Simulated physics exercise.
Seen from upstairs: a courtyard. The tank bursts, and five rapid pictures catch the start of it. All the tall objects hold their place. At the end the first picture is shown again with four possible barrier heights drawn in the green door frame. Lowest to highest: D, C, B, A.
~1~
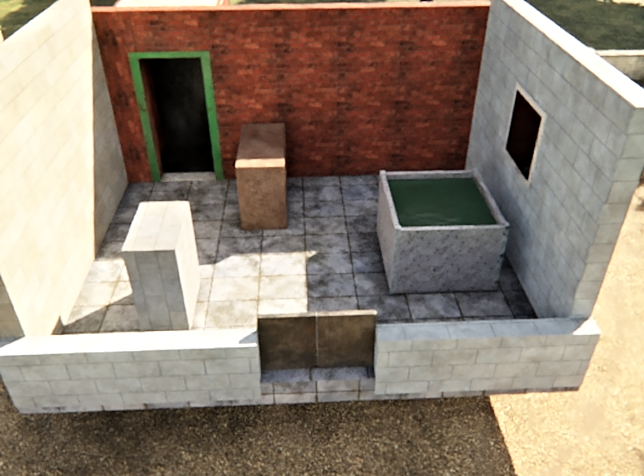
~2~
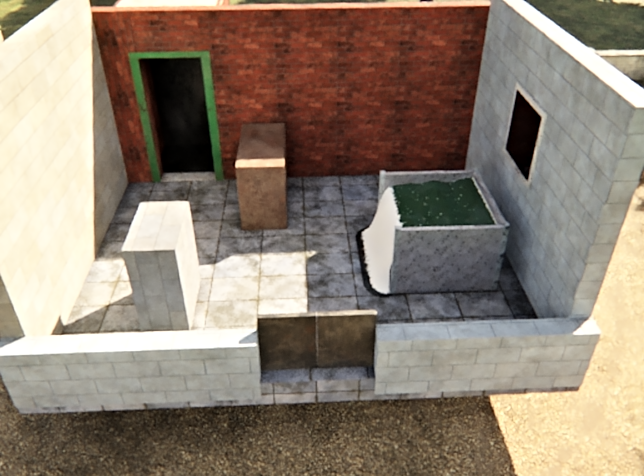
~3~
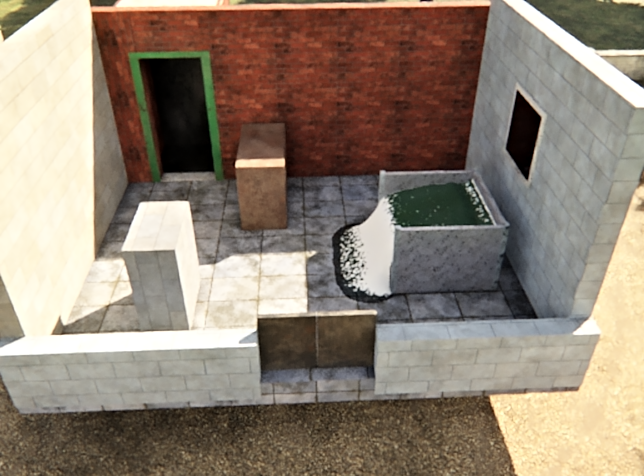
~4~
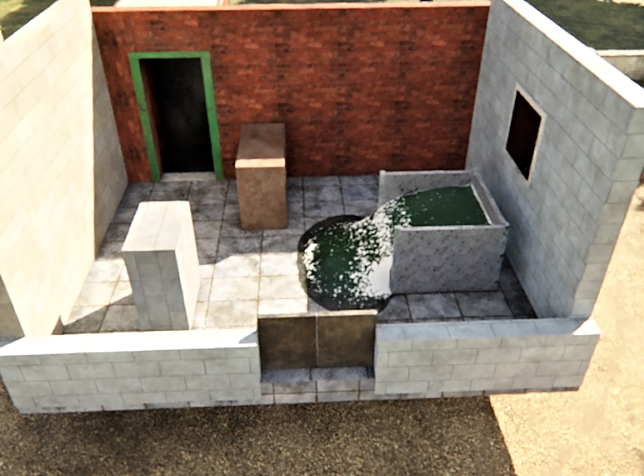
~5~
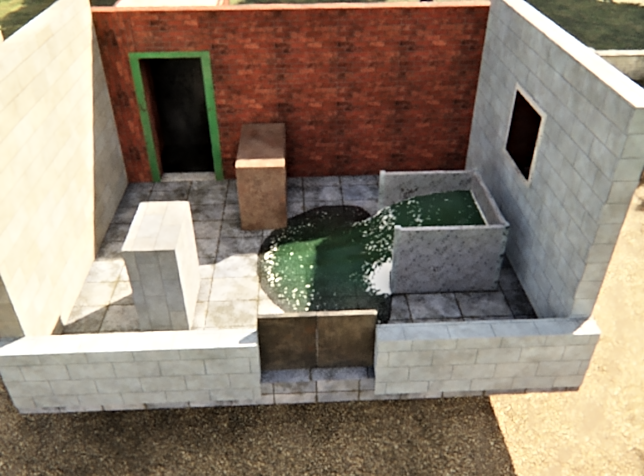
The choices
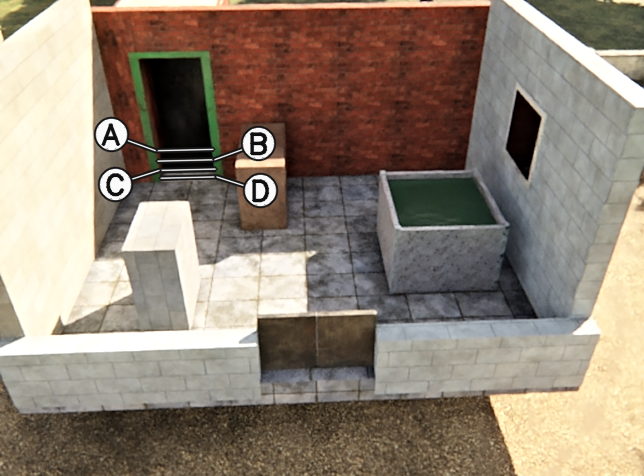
A stone tank's left side opens and green water pours out, spreading left across the tiled floor.
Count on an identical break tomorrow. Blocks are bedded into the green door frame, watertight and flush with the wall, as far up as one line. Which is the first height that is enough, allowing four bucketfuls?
Go for C.
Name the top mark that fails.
It is D.
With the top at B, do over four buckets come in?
No, that is safe.
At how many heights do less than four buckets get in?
Three of the four.
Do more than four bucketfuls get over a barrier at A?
No, that is safe.
On the marked copy, A at (184, 150); B at (186, 160); C at (187, 169); D at (188, 177); from the bottom up D, C, B, A.
For mark A, nothing gets over.
For mark B, nothing gets over.
For mark C, a splash gets over, under a bucket.
For mark D, about 8 bucketfuls get in.
